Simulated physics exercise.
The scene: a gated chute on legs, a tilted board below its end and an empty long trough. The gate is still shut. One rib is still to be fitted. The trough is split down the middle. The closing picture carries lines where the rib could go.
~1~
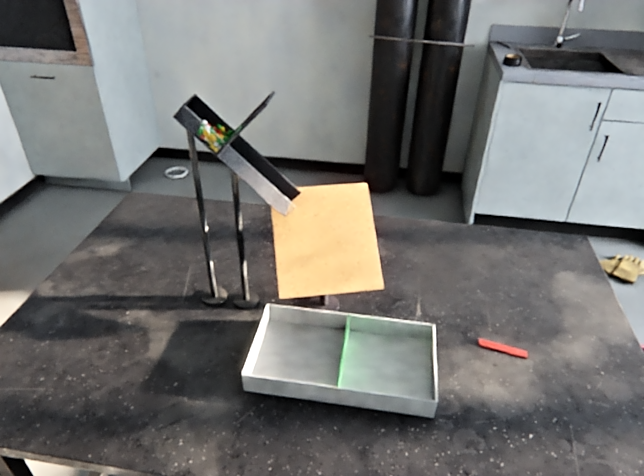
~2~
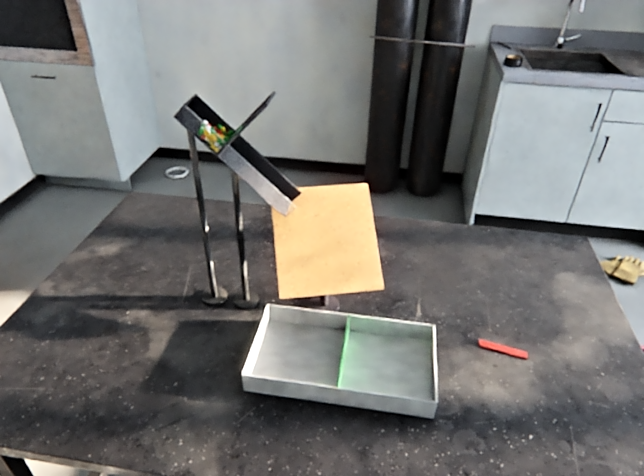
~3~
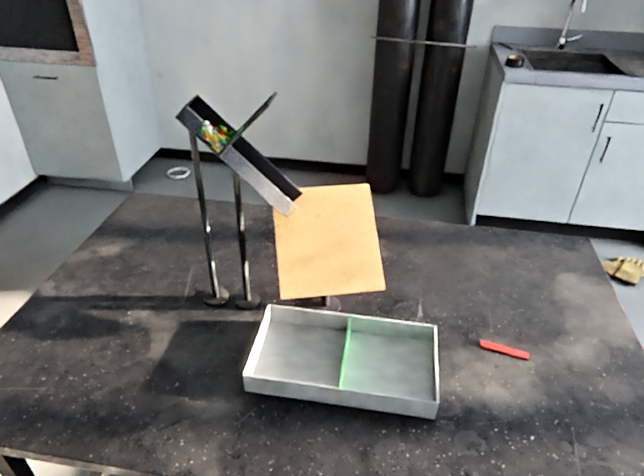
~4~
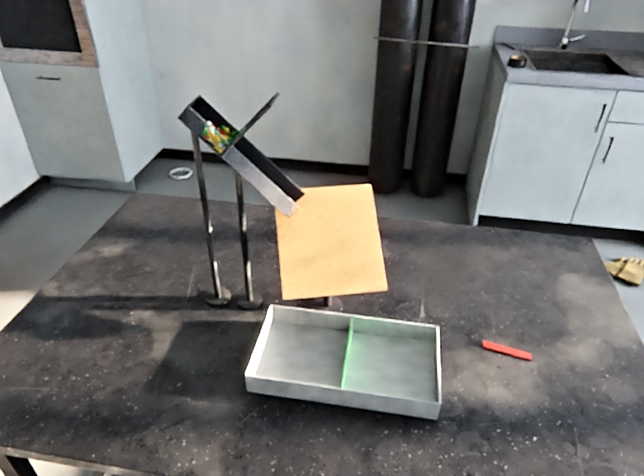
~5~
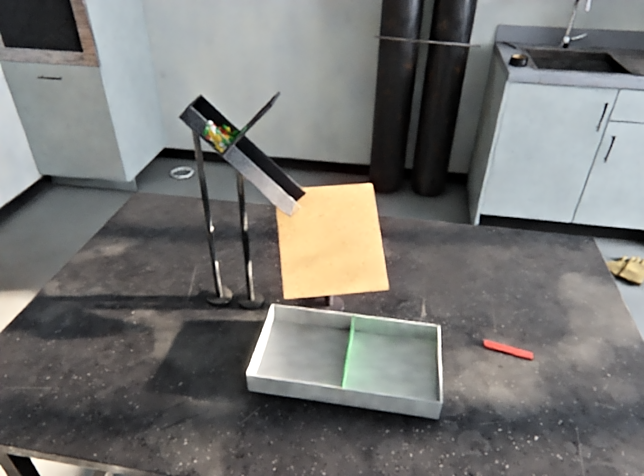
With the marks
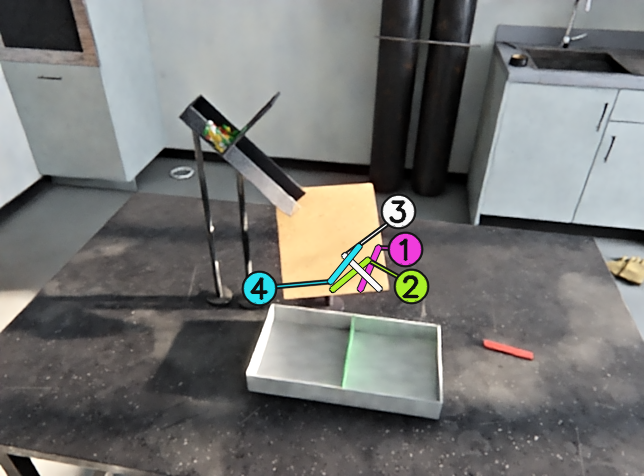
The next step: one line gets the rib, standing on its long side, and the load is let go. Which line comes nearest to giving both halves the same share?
1.
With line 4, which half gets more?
The left half.
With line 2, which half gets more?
The left half.
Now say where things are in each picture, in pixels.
In the first picture, load behind the gate at (215, 136), round plastic beads; lip of the chute at (288, 209), sloping fairly steeply.
In the second picture, middle of the board at (326, 238), tilted fairly steeply; middle of its low edge at (333, 294); of its high edge at (319, 186).
In the third picture, front corners of the trough at (244, 374) and (438, 402); front end of its middle wall at (338, 388); gate still shut at (237, 134).
In the fourth picture, middle of the load at (219, 137); lip at (292, 210).
In the fifth picture, middle of the load at (220, 136); lip at (293, 210).
On the marked copy, line 1 from (378, 247) to (360, 289); line 2 from (368, 260) to (332, 289); line 3 from (344, 255) to (379, 288); line 4 from (359, 246) to (330, 281).
If 1 is chosen, of what is caught, about two thirds in the left half, about a third in the right.
If 2 is chosen, of what is caught, most in the left half, a small part in the right.
If 3 is chosen, of what is caught, about a quarter in the left half, most in the right.
If 4 is chosen, of what is caught, most in the left half, about a quarter in the right.
